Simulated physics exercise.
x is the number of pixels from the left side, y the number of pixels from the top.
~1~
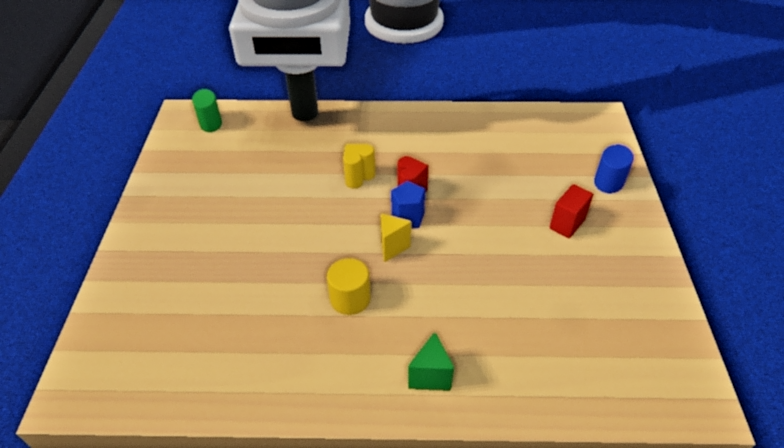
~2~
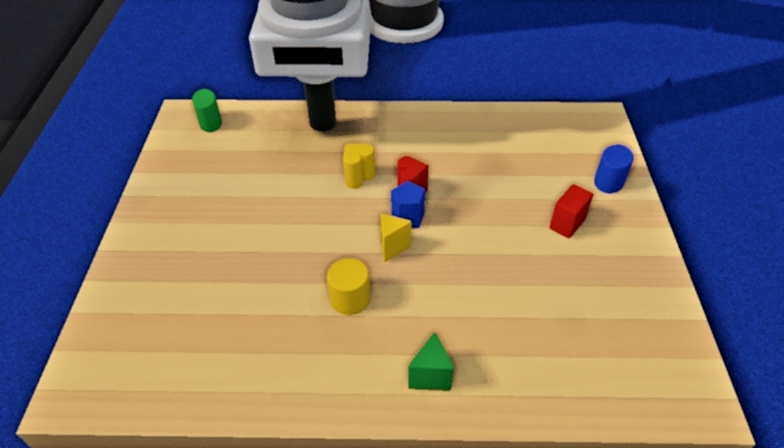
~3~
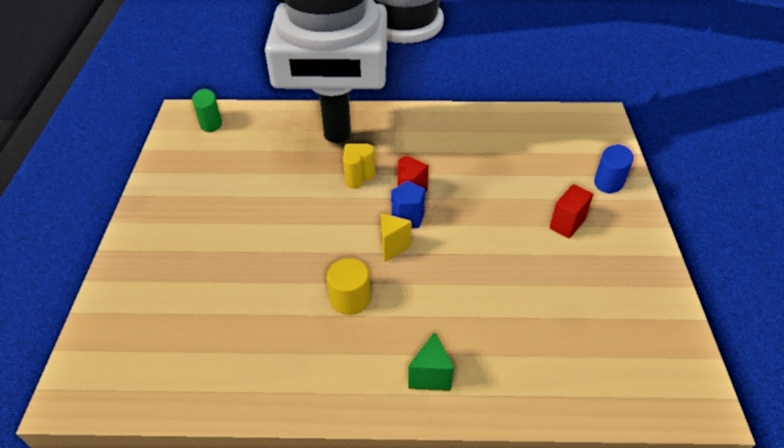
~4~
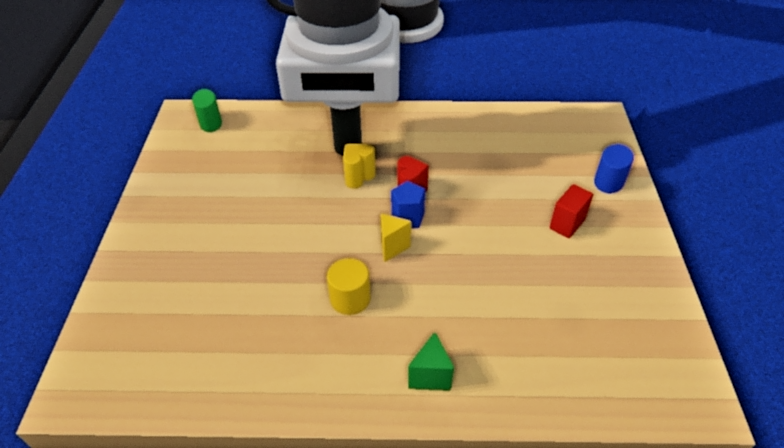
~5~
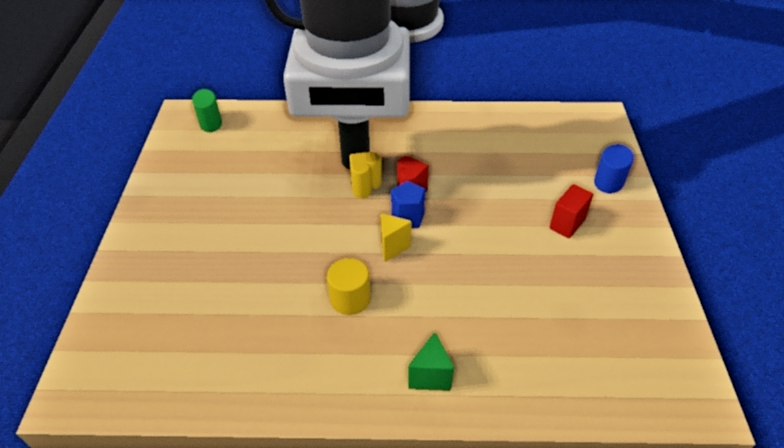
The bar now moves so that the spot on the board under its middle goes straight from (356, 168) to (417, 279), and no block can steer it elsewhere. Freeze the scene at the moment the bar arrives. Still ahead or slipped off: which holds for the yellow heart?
I'd say the yellow heart is still out in front of the bar at the end.
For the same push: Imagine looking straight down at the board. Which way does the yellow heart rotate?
Looking from above, the answer is counterclockwise.
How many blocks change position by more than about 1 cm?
The answer will be at least three.
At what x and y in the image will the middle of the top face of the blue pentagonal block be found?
It should be at about (431, 205).
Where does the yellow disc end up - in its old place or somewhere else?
By the last moment, the yellow disc will still be in its place.
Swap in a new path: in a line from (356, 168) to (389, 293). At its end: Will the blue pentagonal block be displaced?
My answer is yes.
On the path given first. One third of the way, bar (373, 195); yellow heart (386, 195), turned 20° anticlockwise; blue pentagonal block (416, 196), turned 20° anticlockwise.
Two thirds of the way, bar (393, 232); yellow heart (415, 231), turned 40° anticlockwise; yellow triangular piece (397, 245), turned 20° clockwise; blue pentagonal block (431, 205), turned 80° anticlockwise.
At the end, bar (417, 273); yellow disc not moved; yellow heart (450, 266), turned 70° anticlockwise; yellow triangular piece (403, 281), turned 70° clockwise; blue pentagonal block (431, 205), turned 80° anticlockwise; red heart not moved.
